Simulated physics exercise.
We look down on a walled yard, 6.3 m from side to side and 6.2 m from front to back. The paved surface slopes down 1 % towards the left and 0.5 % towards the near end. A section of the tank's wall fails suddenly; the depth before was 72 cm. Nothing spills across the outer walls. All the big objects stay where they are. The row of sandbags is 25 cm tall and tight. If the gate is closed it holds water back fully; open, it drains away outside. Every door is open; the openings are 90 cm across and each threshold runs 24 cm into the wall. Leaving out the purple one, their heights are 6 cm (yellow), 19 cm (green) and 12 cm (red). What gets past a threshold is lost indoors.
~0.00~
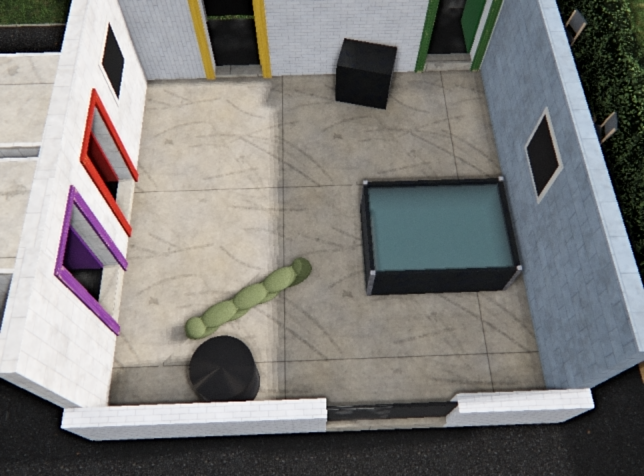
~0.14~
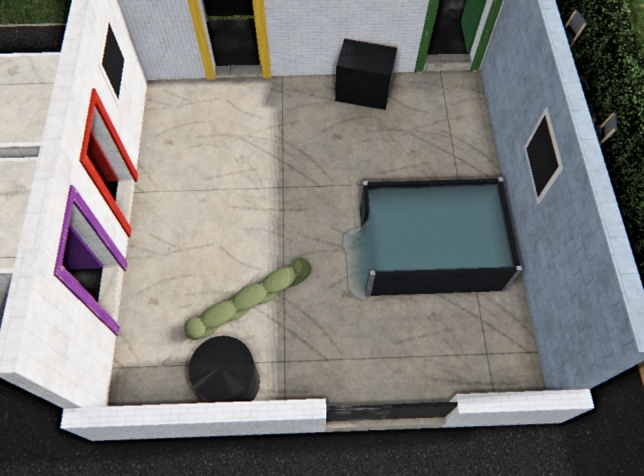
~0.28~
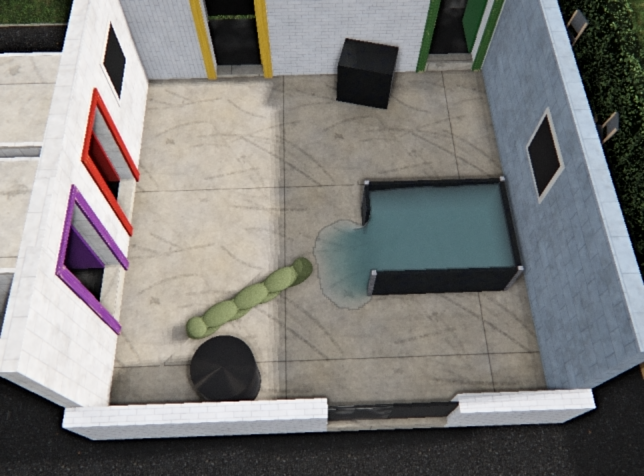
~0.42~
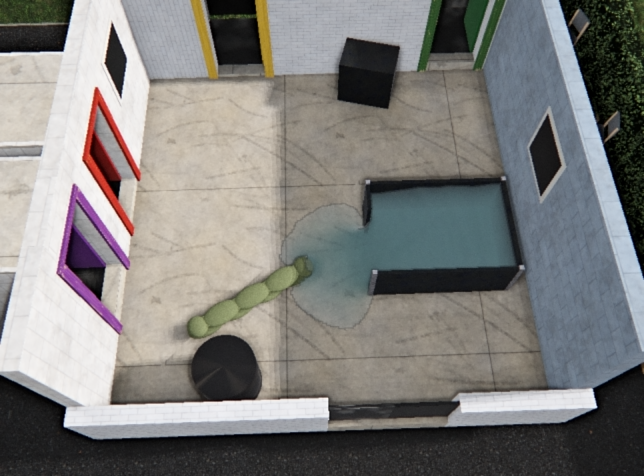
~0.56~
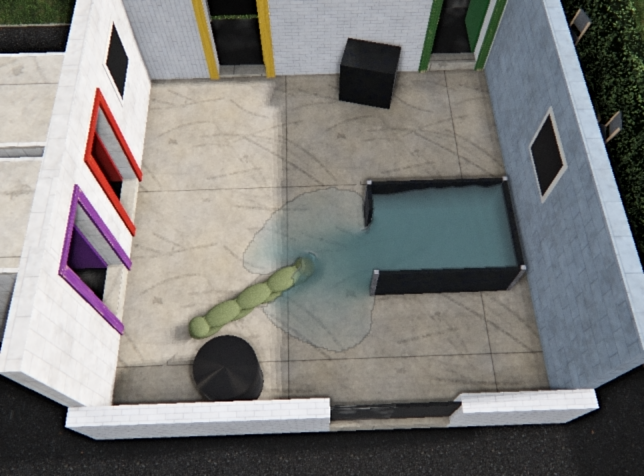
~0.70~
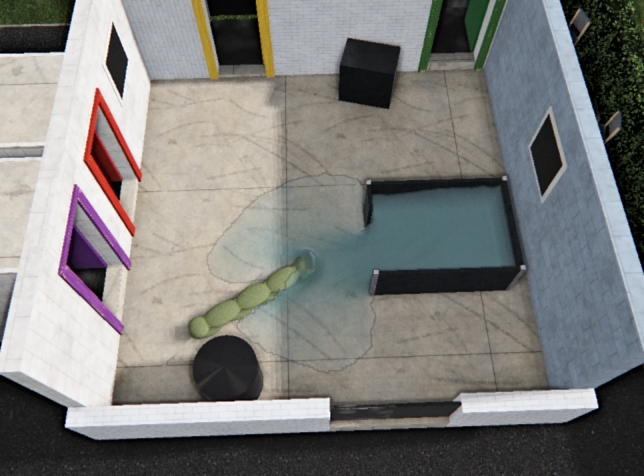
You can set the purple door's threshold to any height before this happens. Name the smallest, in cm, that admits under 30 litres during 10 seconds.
It would have to be roughly 8.5 cm high.
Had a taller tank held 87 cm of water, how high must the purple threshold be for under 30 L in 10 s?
About 11.5 cm.
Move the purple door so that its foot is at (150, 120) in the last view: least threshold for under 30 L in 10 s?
Roughly 8.5 cm.
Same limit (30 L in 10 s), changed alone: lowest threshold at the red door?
About 13.5 cm at red.
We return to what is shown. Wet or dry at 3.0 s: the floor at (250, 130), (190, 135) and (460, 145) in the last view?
In turn: Wet, flooded, not reached.
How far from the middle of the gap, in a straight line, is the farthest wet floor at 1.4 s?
About 4.2 m.
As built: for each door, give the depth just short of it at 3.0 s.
Depths in cm: Yellow 0, purple 11, green 0, red 17.
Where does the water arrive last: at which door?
It is the green one.
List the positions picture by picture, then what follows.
The tank at (438, 227) is whole and still, 72 cm deep; the purple door at (99, 272) is dry, in the first frame.
Water pours out at (369, 256) and has run 0.3 m, to (346, 242); about 6 cm deep outside, 72 cm at the back, in the second frame.
The gap is at (370, 256), the front 0.7 m out at (323, 277); the back of the tank holds 72 cm, in the third frame.
Water pours out at (371, 256) and has run 1.3 m, to (286, 257); about 8 cm deep outside, 71 cm at the back, in the fourth frame.
The gap is at (372, 257), the front 1.9 m out at (250, 262); the back of the tank holds 63 cm, in the fifth frame.
The front is at (216, 267), 2.5 m from the gap at (372, 256); 4.7 m2 of floor is wet, 60 cm left at the back; the purple door at (103, 272), 3.9 m from the gap, is still 1.5 m from the nearest water, in the sixth frame.
After 1.4 s water covers 35 % of the floor, deepest (36 cm) near (252, 350); it has not reached the purple door.
After 3.0 s water covers 55 % of the floor, deepest (29 cm) near (152, 82); 11 cm at the purple door, 0 litres in over its 26 cm threshold.
After 10.0 s water covers 95 % of the floor, deepest (12 cm) near (136, 207); 8 cm at the purple door, 0 litres in over its 26 cm threshold.
At the purple door as built, the water arrived by 1.5 s and peaked near 14 cm at 2.6 s.
Run again over the same 10 s with other heights there, 43 litres in over 7.5 cm, 11 litres over 10.5 cm. The limit of 30 litres is kept from about 8.5 cm up.
